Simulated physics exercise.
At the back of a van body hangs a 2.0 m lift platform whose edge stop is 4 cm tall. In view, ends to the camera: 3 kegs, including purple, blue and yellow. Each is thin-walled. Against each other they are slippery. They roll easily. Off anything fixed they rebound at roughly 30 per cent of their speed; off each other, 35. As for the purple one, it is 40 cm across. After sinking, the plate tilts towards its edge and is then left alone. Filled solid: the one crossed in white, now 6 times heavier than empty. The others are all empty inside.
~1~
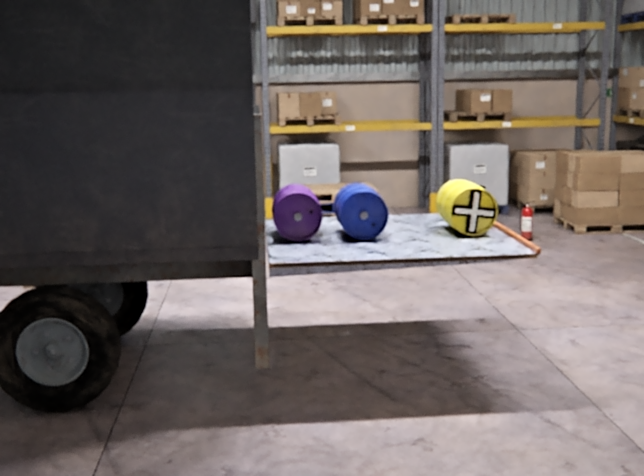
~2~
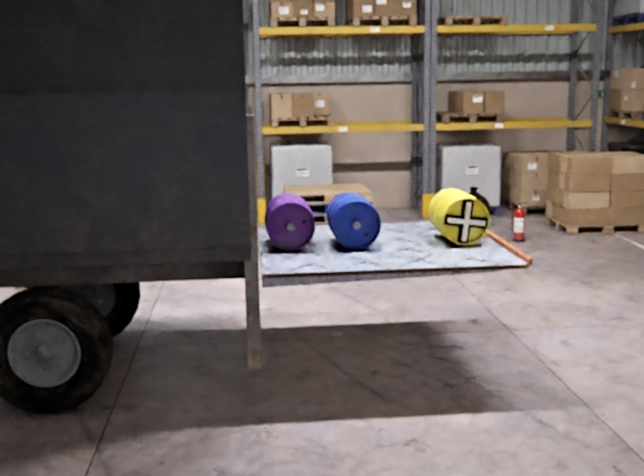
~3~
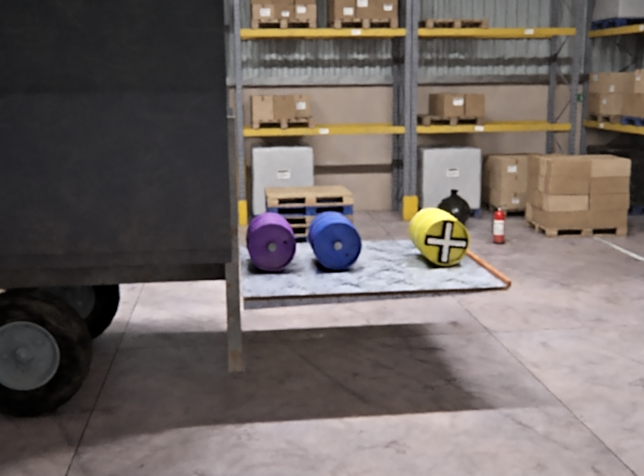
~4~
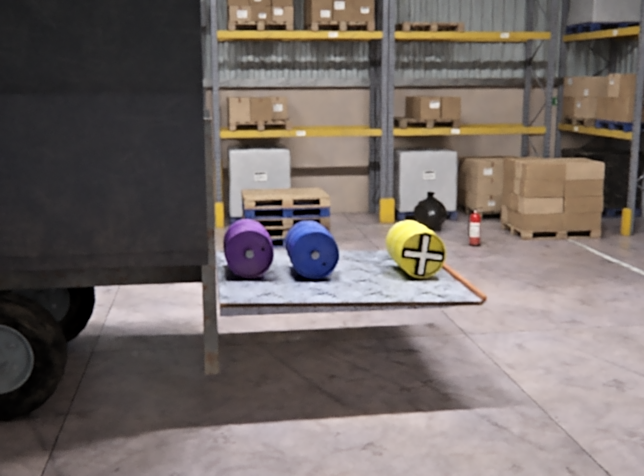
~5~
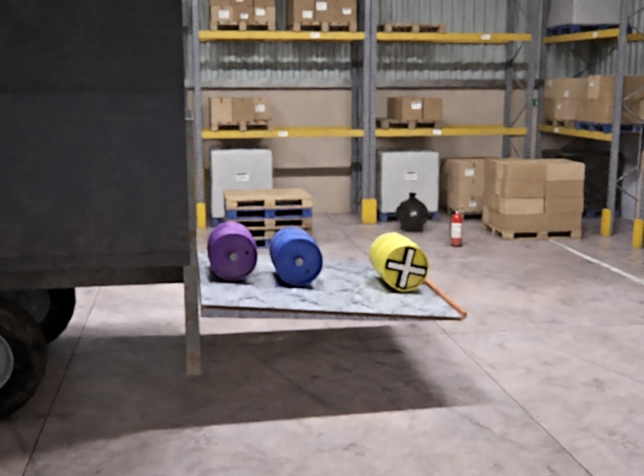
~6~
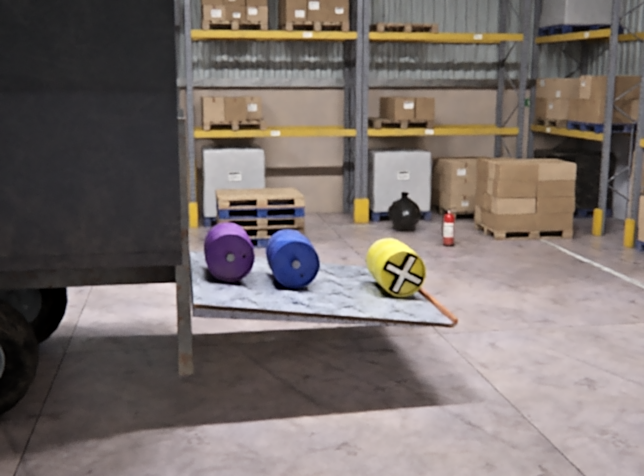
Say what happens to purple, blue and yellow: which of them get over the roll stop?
The purple keg stays on the plate, the blue stays on the plate, the yellow stays on the plate.
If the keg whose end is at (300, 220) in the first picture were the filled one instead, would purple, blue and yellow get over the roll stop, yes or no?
For that swap, purple would get past, blue would get past, and yellow would get past.
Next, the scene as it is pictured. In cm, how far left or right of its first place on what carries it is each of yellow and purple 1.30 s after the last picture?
Both moved right - yellow by 15 centimetres, purple by 75 centimetres.
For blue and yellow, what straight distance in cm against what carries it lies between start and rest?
Displacement: Blue 60, yellow 15.
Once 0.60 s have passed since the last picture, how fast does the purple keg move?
It moves at about 0.6 m/s.
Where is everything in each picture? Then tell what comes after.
The first frame shows purple at (298, 218), blue at (364, 216), yellow at (474, 212); plate level; stop at (539, 251); white cross at (474, 212).
The second frame shows purple at (291, 227), blue at (357, 225), yellow at (467, 222); plate level.
The third frame shows purple at (272, 248), blue at (338, 246), yellow at (447, 242); plate level.
The fourth frame shows purple at (250, 255), blue at (315, 255), yellow at (423, 255); plate tilted 2°; stop at (485, 298).
The fifth frame shows purple at (234, 258), blue at (299, 262), yellow at (407, 268); plate tilted 6°.
The sixth frame shows purple at (231, 259), blue at (296, 265), yellow at (404, 274); plate tilted 7°; stop at (456, 321).
Then, 0.60 s after the last picture, purple is on the plate, 140 cm from the stop, rolling right; blue is on the plate, 90 cm from the stop, rolling right; yellow is on the plate, 10 cm from the stop, rolling left; 0 of 3 are off.
Then, 1.30 s after the last picture, purple is on the plate, 95 cm from the stop, rolling right; blue is on the plate, 55 cm from the stop, rolling right; yellow is on the plate, 15 cm from the stop, rolling right; 0 of 3 are off.
At rest (2.10 s after the last picture), purple is on the plate, 90 cm from the stop; blue is on the plate, 50 cm from the stop; yellow is on the plate, 10 cm from the stop; 0 of 3 are off.
